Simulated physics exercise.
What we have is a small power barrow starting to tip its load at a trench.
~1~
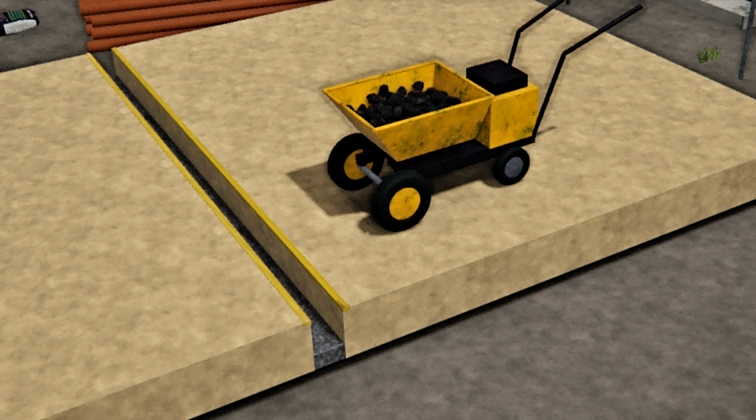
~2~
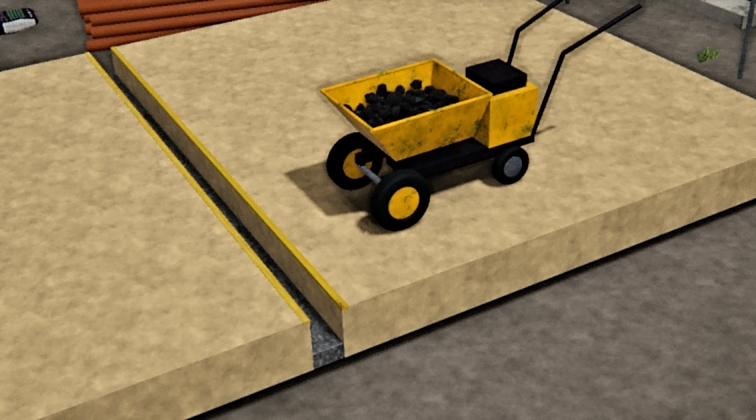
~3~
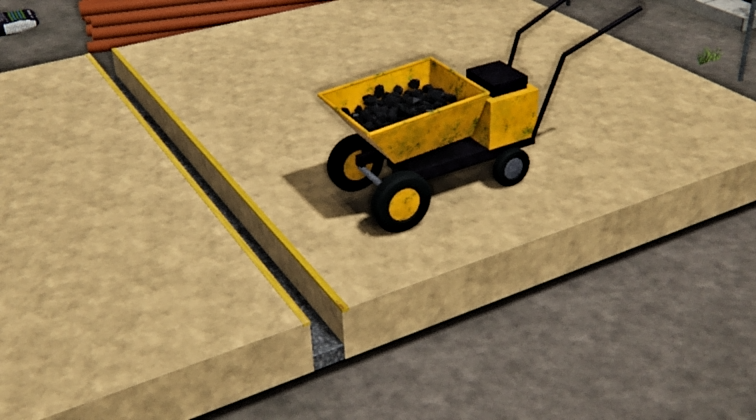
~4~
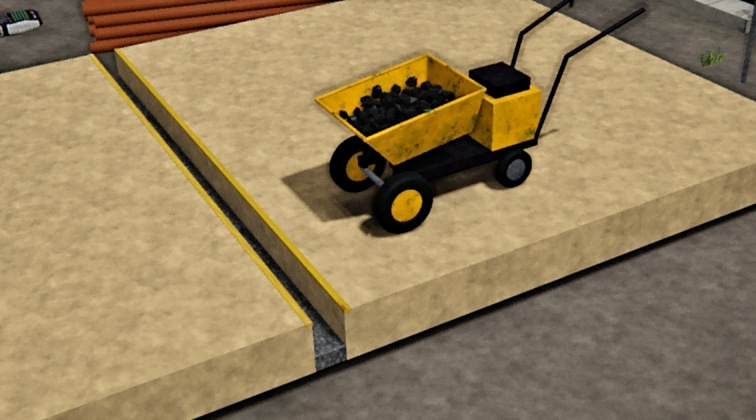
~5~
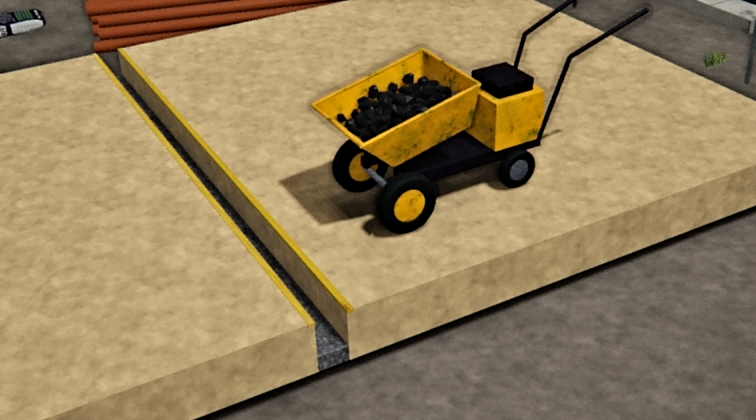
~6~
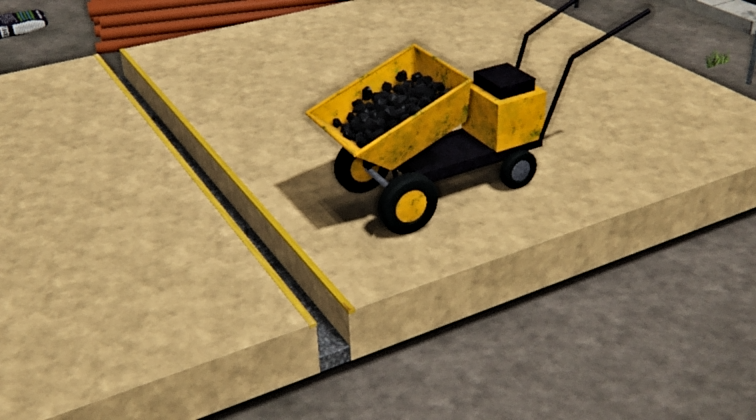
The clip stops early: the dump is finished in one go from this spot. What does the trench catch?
In the trench: More than half.
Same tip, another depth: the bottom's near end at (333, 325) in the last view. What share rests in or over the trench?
Near 40 %.
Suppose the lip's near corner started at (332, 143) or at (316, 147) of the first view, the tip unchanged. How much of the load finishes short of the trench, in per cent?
First some 0, then 0 per cent.
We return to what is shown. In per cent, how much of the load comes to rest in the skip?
Near 5 %.
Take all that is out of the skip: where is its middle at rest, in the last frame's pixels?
At about (276, 261).
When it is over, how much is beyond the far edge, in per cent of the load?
Near 5 %.
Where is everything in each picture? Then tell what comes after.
In the first frame, lip of the skip (375, 131), level; top of the load (407, 108), lumps of coal; first edge of the trench (322, 280); far edge (284, 294), the trench under half as wide as the skip, and about as deep as wide.
In the second frame, lip of the skip (373, 131), level; top of the load (416, 101).
In the third frame, lip of the skip (369, 135), tipped barely; top of the load (412, 109).
In the fourth frame, lip of the skip (366, 140), tipped a little; top of the load (424, 106).
In the fifth frame, lip of the skip (362, 147), tipped a little; top of the load (421, 104).
In the sixth frame, lip of the skip (356, 155), tipped clearly; top of the load (426, 101); first edge of the trench (328, 283); far edge (290, 295).
Just after the last frame, skip tipped steeply; every one in the skip.
A moment on, skip tipped steeply; almost all in the skip; about a tenth short of the trench; just a few in or heaped over the trench; just a few falling.
Further on, skip tipped right over; roughly a third in the skip; about a tenth short of the trench; roughly half in or heaped over the trench; just a few beyond it.
When it is over, skip tipped right over; about a tenth in the skip; about a tenth short of the trench; the larger part in or heaped over the trench; just a few beyond it.
